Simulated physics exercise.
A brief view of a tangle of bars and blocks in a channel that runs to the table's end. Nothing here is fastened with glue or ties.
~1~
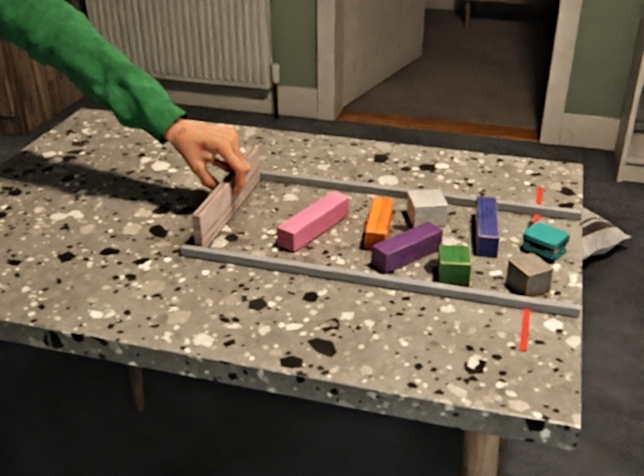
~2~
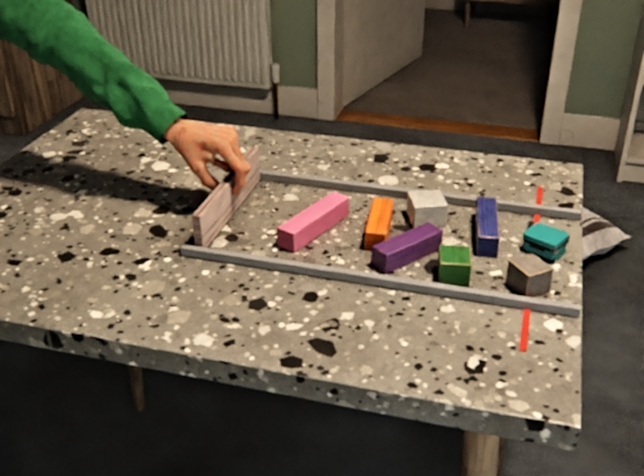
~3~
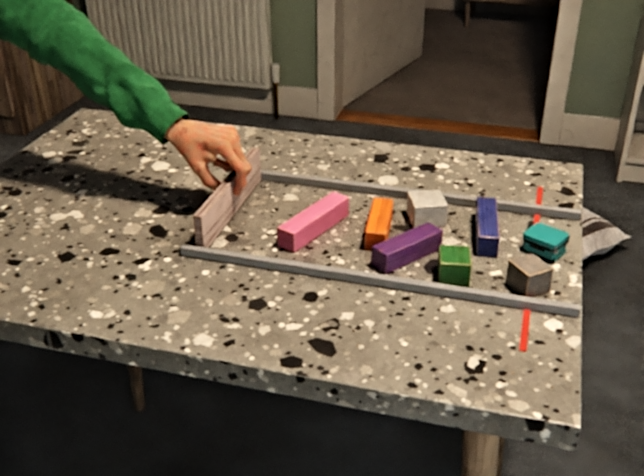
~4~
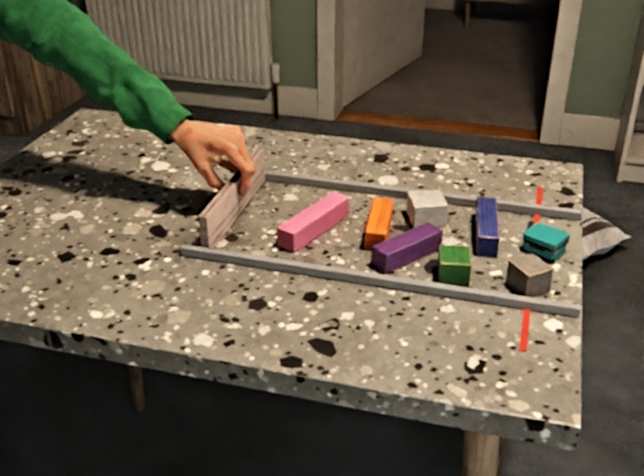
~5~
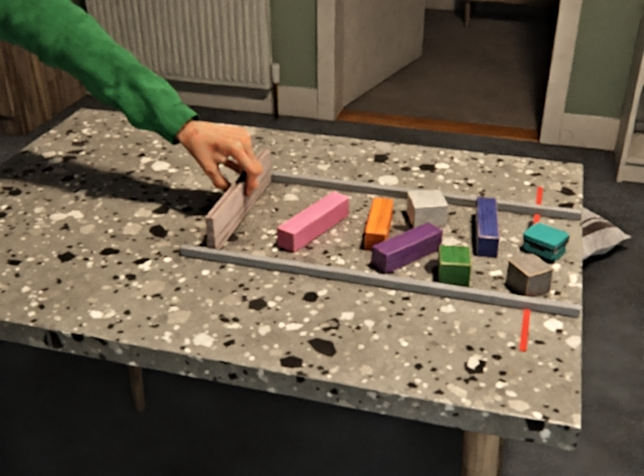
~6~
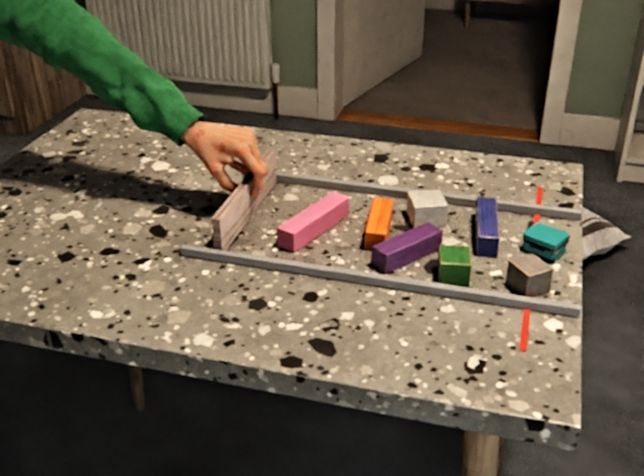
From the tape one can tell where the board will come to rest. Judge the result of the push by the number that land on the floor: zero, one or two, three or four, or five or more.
The number that land on the floor is three or four.
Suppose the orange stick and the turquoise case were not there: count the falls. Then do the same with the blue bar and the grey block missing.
The number fallen is 3, and in the other try 2.
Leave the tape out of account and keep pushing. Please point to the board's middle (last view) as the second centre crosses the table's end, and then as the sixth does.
At (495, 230) for the second, at (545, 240) for the sixth.
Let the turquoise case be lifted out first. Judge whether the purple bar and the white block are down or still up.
As for the purple bar, it is left in place; as for the white block, it is left in place.
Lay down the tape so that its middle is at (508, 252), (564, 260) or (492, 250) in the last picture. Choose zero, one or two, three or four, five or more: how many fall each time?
In that order: One or two; five or over; 1 or 2.
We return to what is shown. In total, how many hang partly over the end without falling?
Count of overhanging things: 1.
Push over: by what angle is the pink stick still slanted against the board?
It works out to near 0°.
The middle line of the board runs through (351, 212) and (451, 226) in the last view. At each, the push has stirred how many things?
At the first place 2, at the second 7.
Soon after, none off yet; turquoise case at rest near (545, 243); grey block at rest near (529, 276); blue bar at rest near (487, 226).
In the end, the number that fall off is three or four; gone, green block, blue bar, grey block and turquoise case.
